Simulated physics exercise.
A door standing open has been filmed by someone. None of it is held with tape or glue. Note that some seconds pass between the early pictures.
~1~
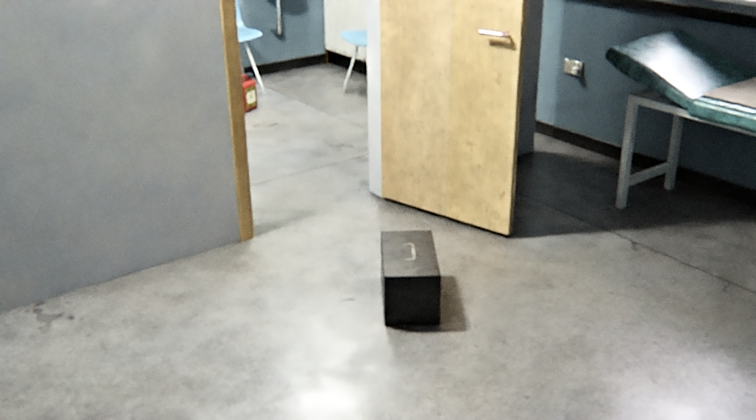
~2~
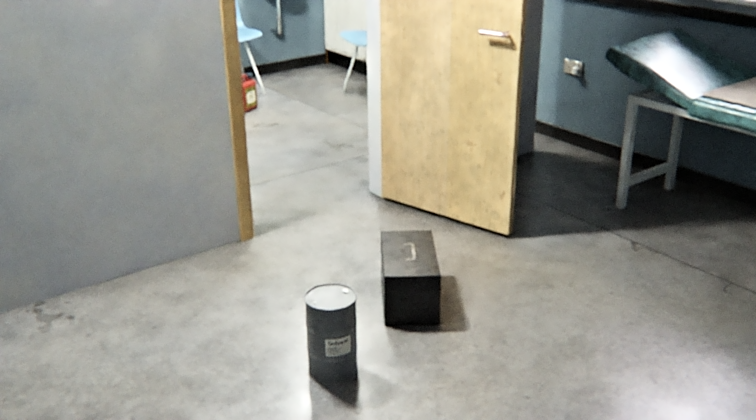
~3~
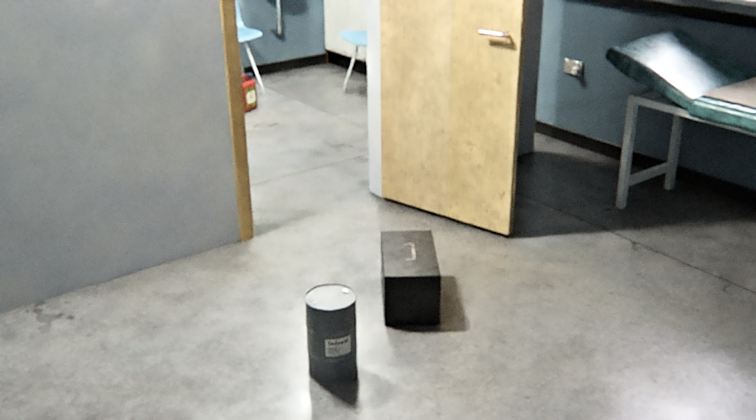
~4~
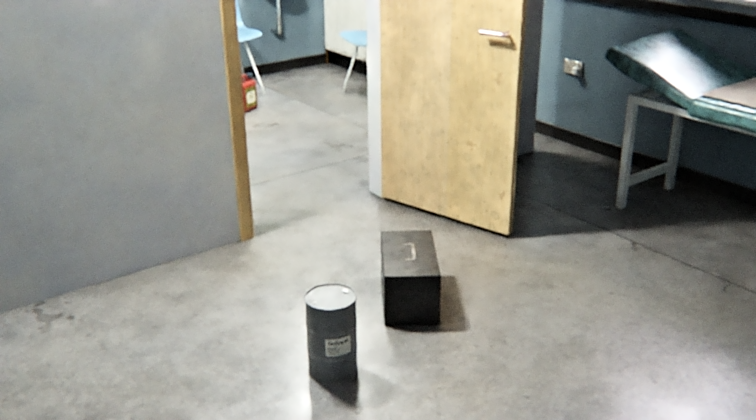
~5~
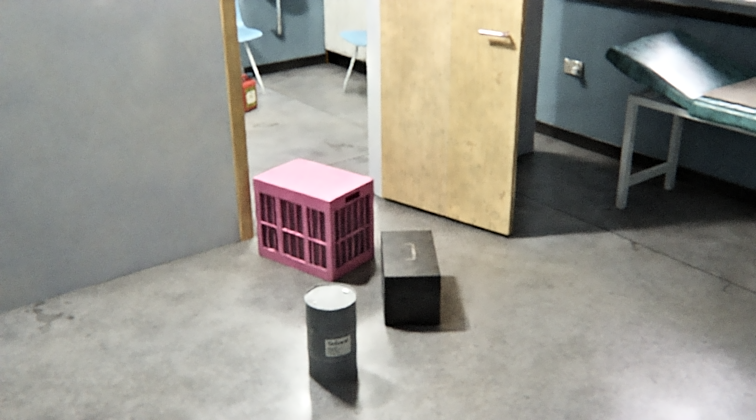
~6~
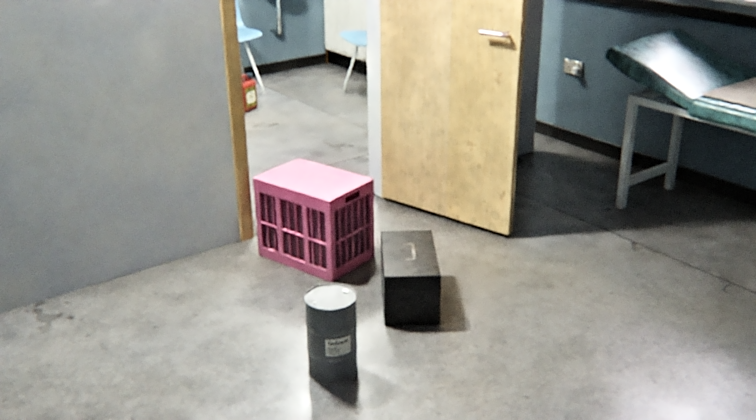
Clinic room with door standing open and still, a grey canister appearing near a black toolbox, then a pink crate appearing behind.
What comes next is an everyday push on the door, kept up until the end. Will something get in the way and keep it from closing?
I expect the door will not meet its frame.
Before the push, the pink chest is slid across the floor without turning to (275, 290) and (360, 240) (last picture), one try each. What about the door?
On the first go it makes it all the way, and on the second it doesn't make it all the way.
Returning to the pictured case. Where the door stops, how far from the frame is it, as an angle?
Roughly 50°.
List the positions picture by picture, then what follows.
In the first frame, door wide open and still.
In the second frame, door wide open and still; grey canister (332, 334); black toolbox (409, 276).
In the third frame, door wide open and still; grey canister (332, 334); black toolbox (409, 276).
In the fourth frame, door wide open and still; grey canister (332, 334); black toolbox (409, 276).
In the fifth frame, door wide open and still; grey canister (332, 334); black toolbox (409, 276).
In the sixth frame, door wide open and still; pink chest (315, 218); grey canister (332, 334).
Then, 0.70 s after the last picture, open by 87°.
Then, 1.20 s after the last picture, open by 65°.
At rest, open by 50°; all 3 in place. Seen from the same camera at the end, pink chest near (312, 218).
